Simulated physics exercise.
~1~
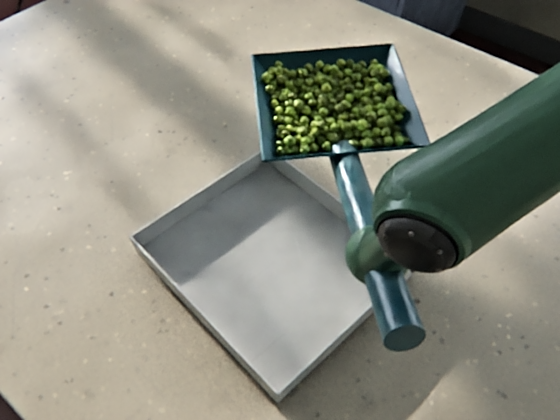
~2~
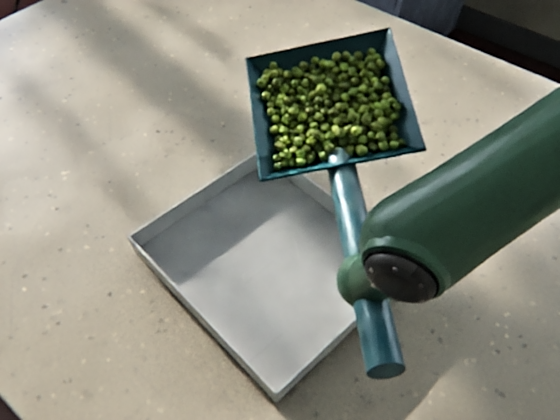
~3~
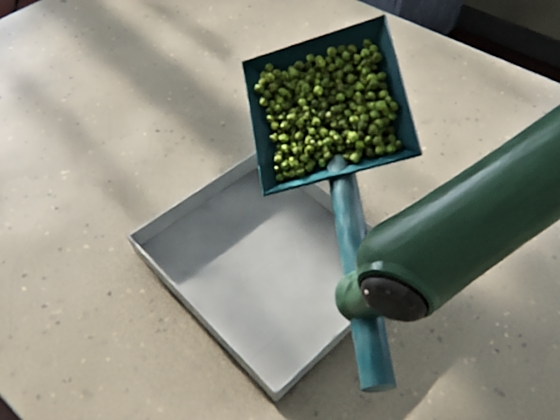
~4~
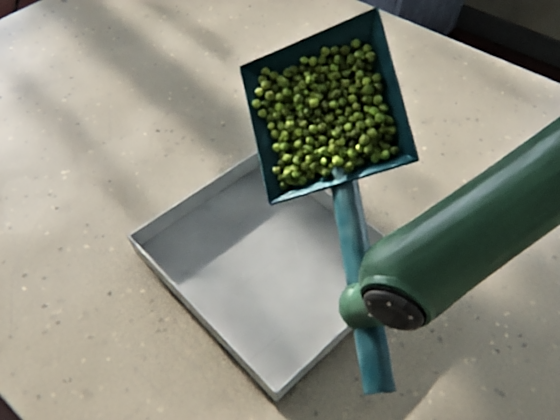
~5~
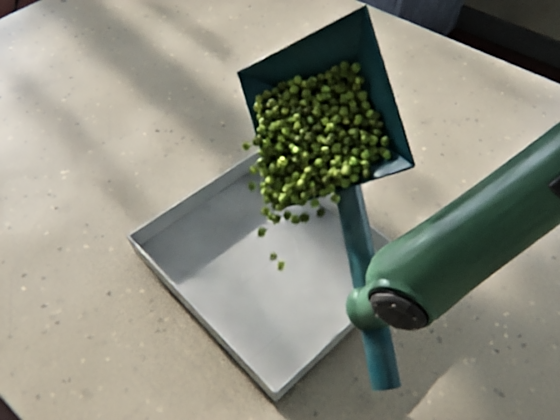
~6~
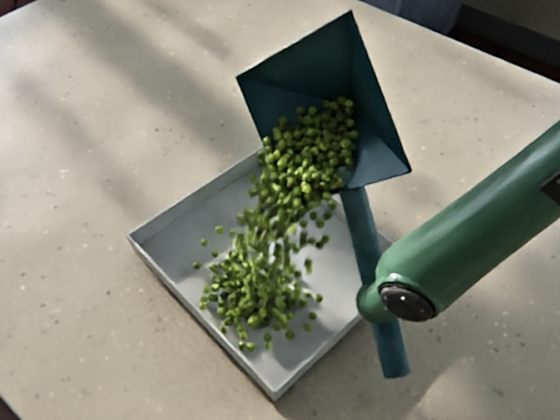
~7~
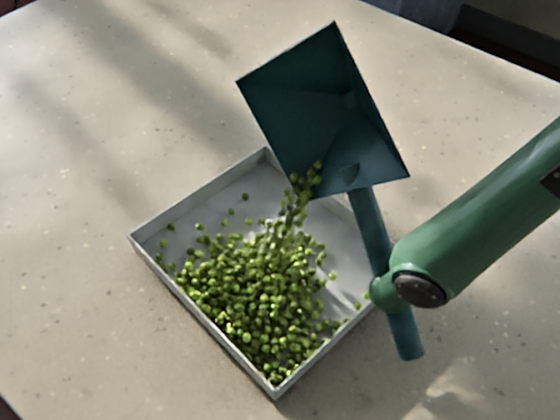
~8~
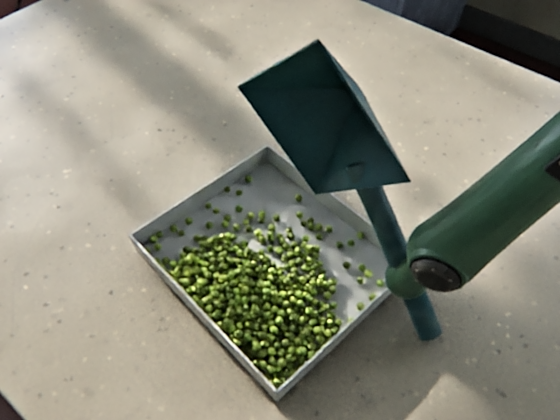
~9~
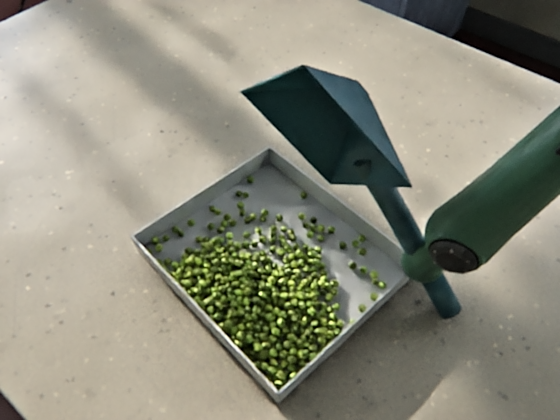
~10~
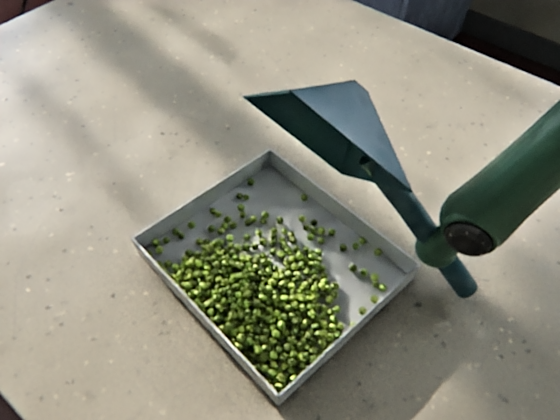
At first, a green mechanical arm holds a dark teal scoop full of small green peas above an empty, shallow pale tray on a speckled tabletop. The arm steadily tips the scoop, and the peas stay heaped inside while it begins to turn. Then they slide to the lower left edge, and a few drop ahead of the rest. The load pours down in a thick stream, scattering and piling up in the tray. The emptied scoop keeps turning until its underside shows, while the peas lie still in a broad heap toward the near corner, with stray ones around it.
